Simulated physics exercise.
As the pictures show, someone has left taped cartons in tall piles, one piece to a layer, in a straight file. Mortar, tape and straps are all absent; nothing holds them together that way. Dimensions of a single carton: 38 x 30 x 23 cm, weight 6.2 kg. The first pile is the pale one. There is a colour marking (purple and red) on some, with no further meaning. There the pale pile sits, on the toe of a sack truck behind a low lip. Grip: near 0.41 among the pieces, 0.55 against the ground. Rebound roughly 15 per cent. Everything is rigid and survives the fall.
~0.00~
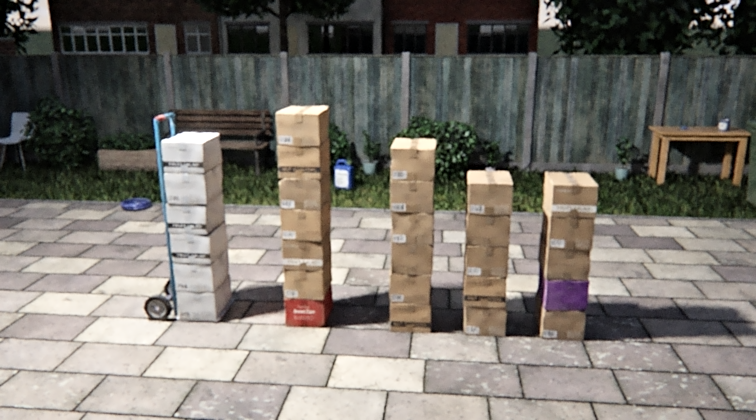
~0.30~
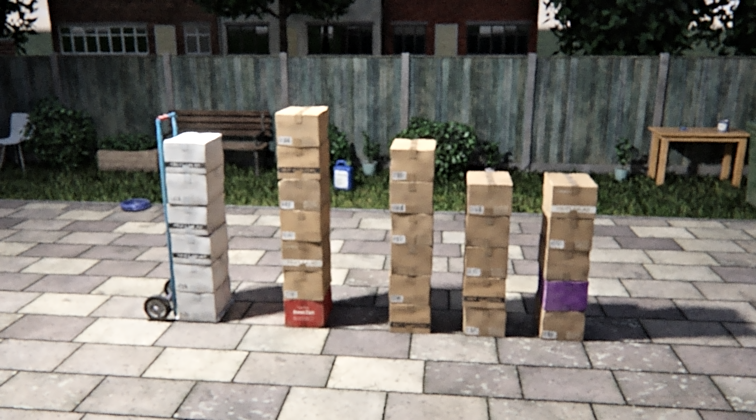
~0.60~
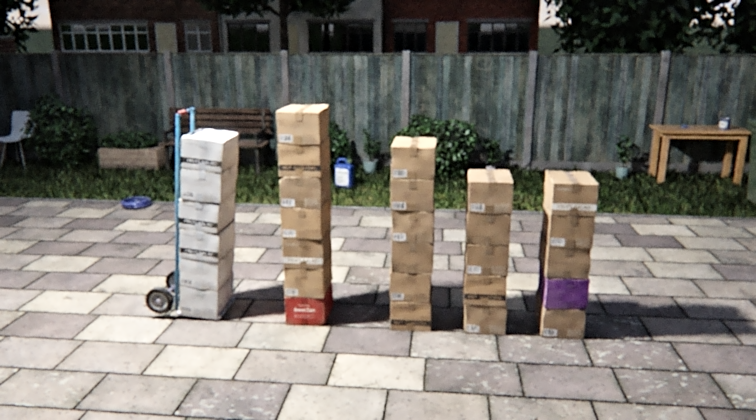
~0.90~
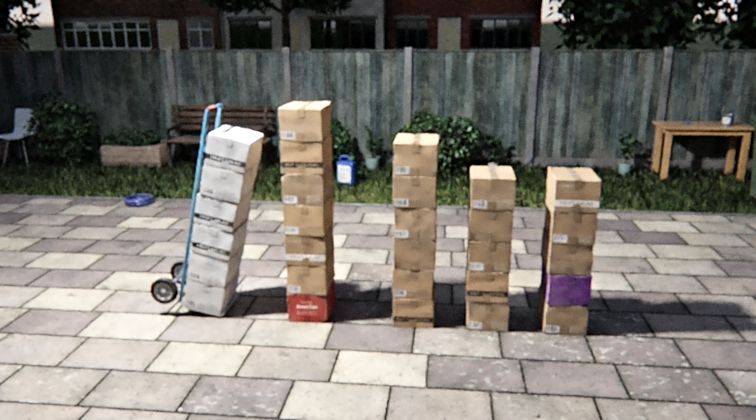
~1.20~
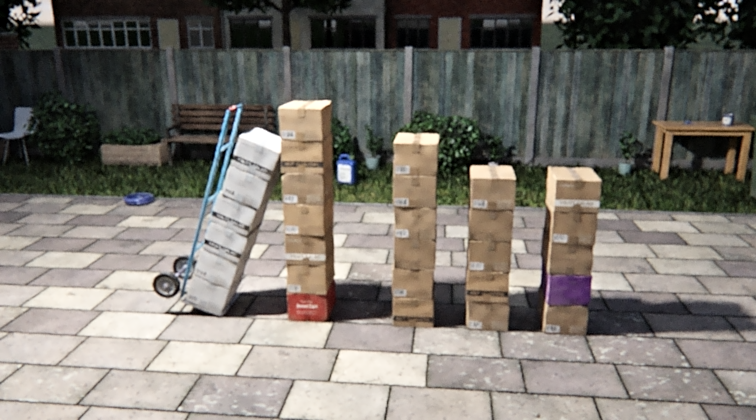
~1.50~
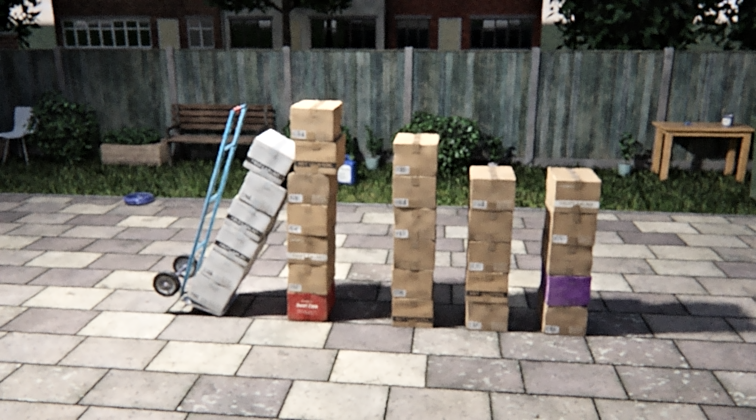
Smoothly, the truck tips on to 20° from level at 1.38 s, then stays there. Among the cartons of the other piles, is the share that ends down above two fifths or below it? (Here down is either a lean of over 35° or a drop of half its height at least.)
Outcome: Past the two-fifths line.
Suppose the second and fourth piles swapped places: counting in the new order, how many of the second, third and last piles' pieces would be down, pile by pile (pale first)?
After the swap, the second pile would have 4 down, the third 6 and the last 5.
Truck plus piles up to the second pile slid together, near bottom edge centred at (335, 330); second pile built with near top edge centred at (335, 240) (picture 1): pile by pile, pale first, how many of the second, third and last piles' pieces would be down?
You'd get second 0, third 0 and last 0.
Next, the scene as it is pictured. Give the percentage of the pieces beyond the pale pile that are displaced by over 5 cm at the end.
100 percent.
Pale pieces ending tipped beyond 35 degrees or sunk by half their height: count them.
The answer is 6 pale pieces.
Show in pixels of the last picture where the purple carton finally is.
Somewhere around pixel (644, 306).
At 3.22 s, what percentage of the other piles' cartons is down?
50 per cent.
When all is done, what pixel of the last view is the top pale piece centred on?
Resting point in the last picture: Around (368, 237).
Around 2.16 s, 6 of the pale pile down; none of the 23 other cartons down, 7 disturbed; red carton tipped 16°.
Around 2.64 s, 6 of the pale pile down; 7 of the 23 other cartons down; red carton tipped 40°.
Around 3.22 s, 6 of the pale pile down; 12 of the 23 other cartons down; red carton tipped 56°; purple carton tipped 18°.
Around 3.72 s, 6 of the pale pile down; 22 of the 23 other cartons down; purple carton on its side; red carton tipped 56°.
Finally (5.4 s), 6 of the pale pile down; 22 of the 23 other cartons down; purple carton on its side; red carton tipped 55°. That is 96 per cent. Seen by the last camera, middles, purple carton near (644, 306), red carton near (332, 290).
